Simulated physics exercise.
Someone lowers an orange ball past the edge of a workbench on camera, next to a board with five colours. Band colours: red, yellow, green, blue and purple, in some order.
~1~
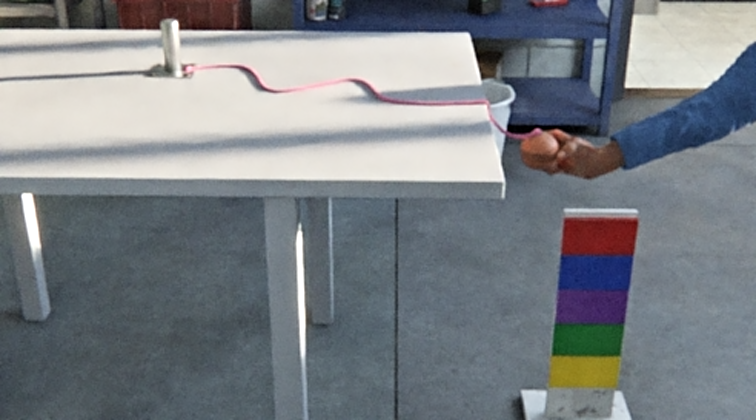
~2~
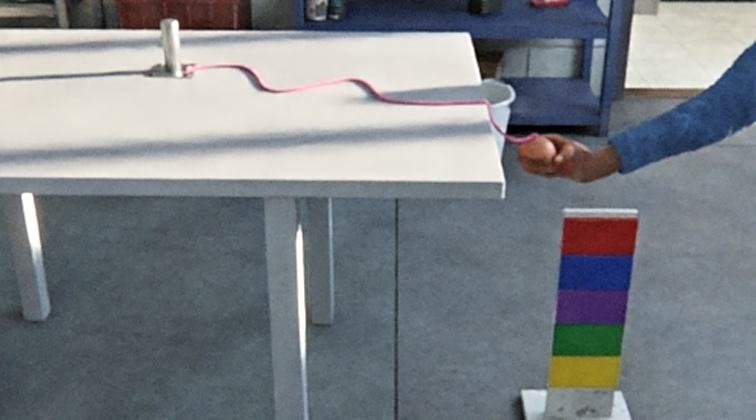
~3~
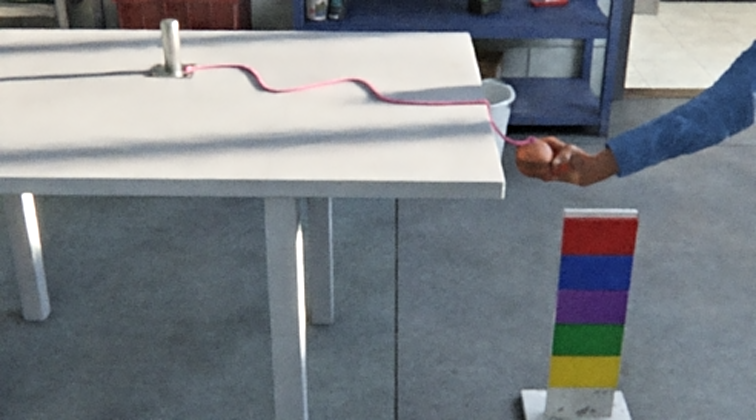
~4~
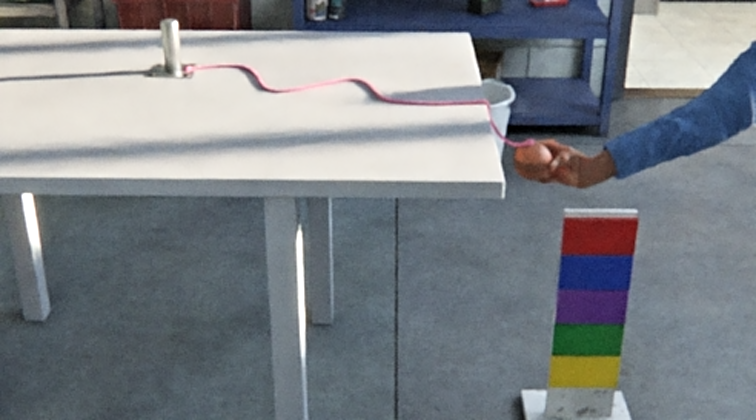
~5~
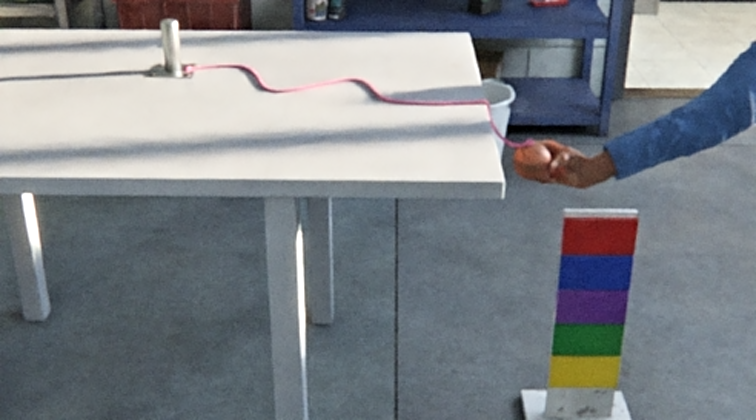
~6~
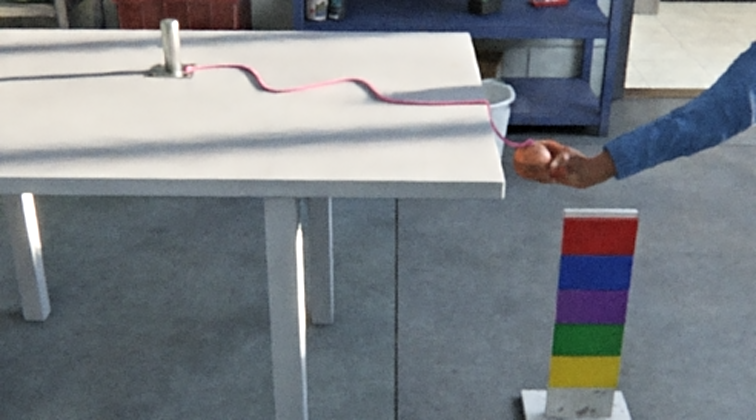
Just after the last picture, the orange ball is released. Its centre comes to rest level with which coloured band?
With the blue one.
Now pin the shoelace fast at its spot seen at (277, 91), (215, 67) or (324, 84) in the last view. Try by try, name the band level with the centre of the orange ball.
Red, blue, red.
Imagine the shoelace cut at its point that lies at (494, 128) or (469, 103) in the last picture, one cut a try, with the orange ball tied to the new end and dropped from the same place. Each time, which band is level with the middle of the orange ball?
Cut one gives red; cut two gives above them all.
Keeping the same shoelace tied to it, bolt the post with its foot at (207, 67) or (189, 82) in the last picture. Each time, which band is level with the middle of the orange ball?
The first case gives purple, the second gives purple.
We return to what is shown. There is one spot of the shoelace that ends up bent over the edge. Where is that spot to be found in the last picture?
The piece you want is at about (389, 100).
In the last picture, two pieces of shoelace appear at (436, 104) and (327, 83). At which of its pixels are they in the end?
The first one ends up at (484, 144) and the second one at (379, 87).
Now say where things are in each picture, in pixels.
Orange ball (540, 152); red (600, 238); blue (596, 273); purple (592, 308); green (588, 341); yellow (585, 373), in the first picture.
Orange ball (537, 156); shoelace through (227, 66) (264, 85) (332, 82) (380, 97) (464, 103), in the second picture.
Orange ball (534, 159), in the third picture.
Orange ball (532, 161); shoelace through (227, 66) (264, 85) (332, 82) (380, 97) (464, 103), in the fourth picture.
Orange ball (532, 162), in the fifth picture.
Orange ball (532, 162); shoelace through (227, 66) (264, 85) (332, 82) (380, 97) (464, 103), in the sixth picture.
A little later, ball near (498, 261); level with blue.
Next, ball near (474, 264); level with blue.
When it is over, ball near (481, 268); level with blue. Its middle rests at the blue band.
